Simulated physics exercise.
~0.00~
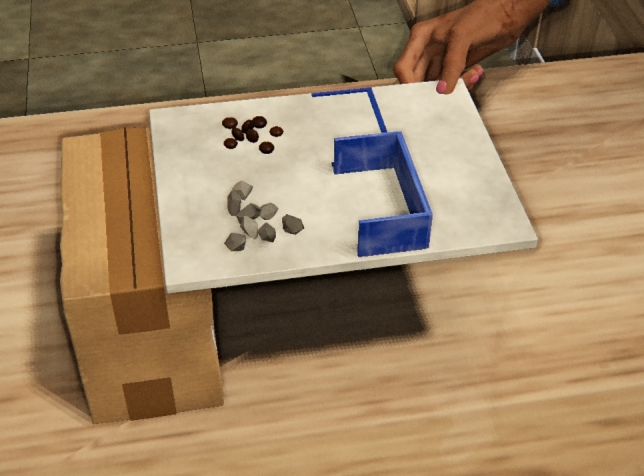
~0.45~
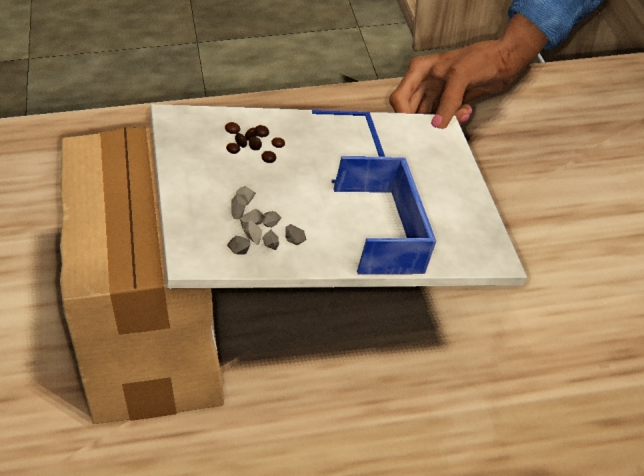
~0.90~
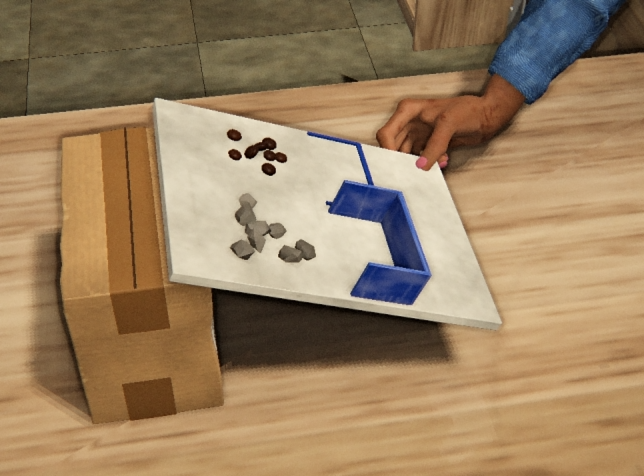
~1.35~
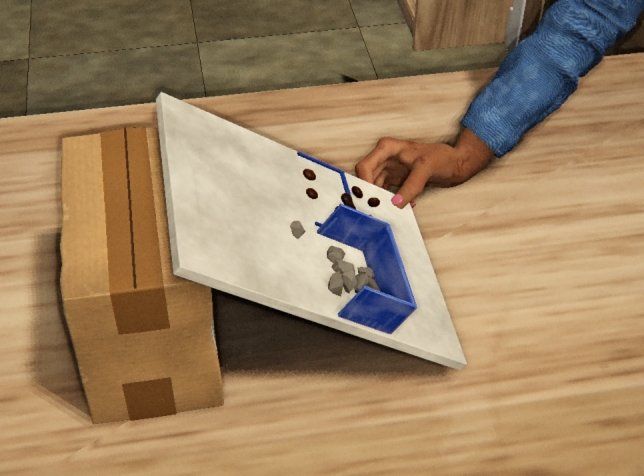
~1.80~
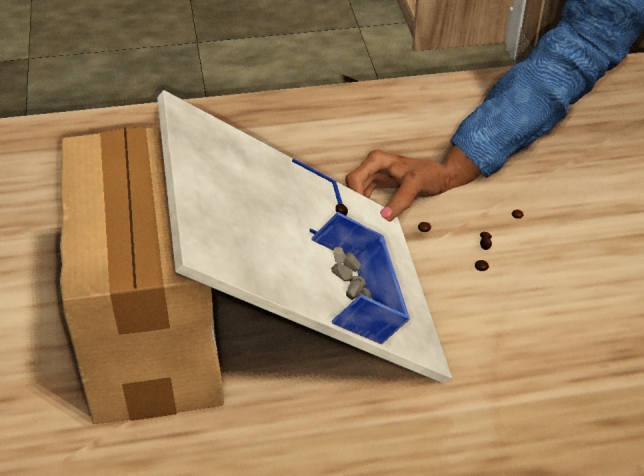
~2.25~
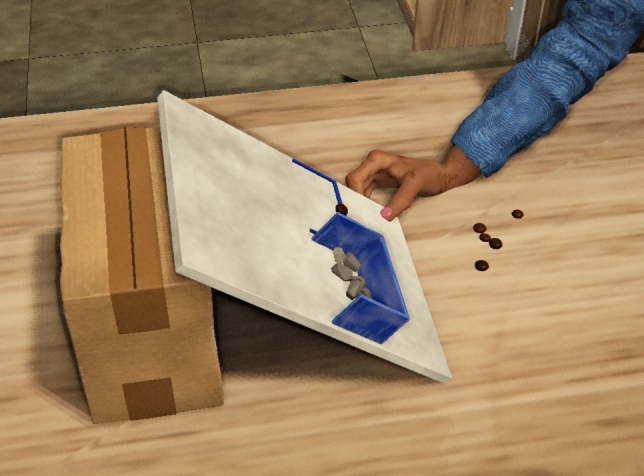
The footage shows a hand lowering one end of a white board propped on a cardboard box until dark beads and grey stones slide right; the stones gather behind a blue barrier, while most beads pass theirs onto the wooden counter and one stays behind.
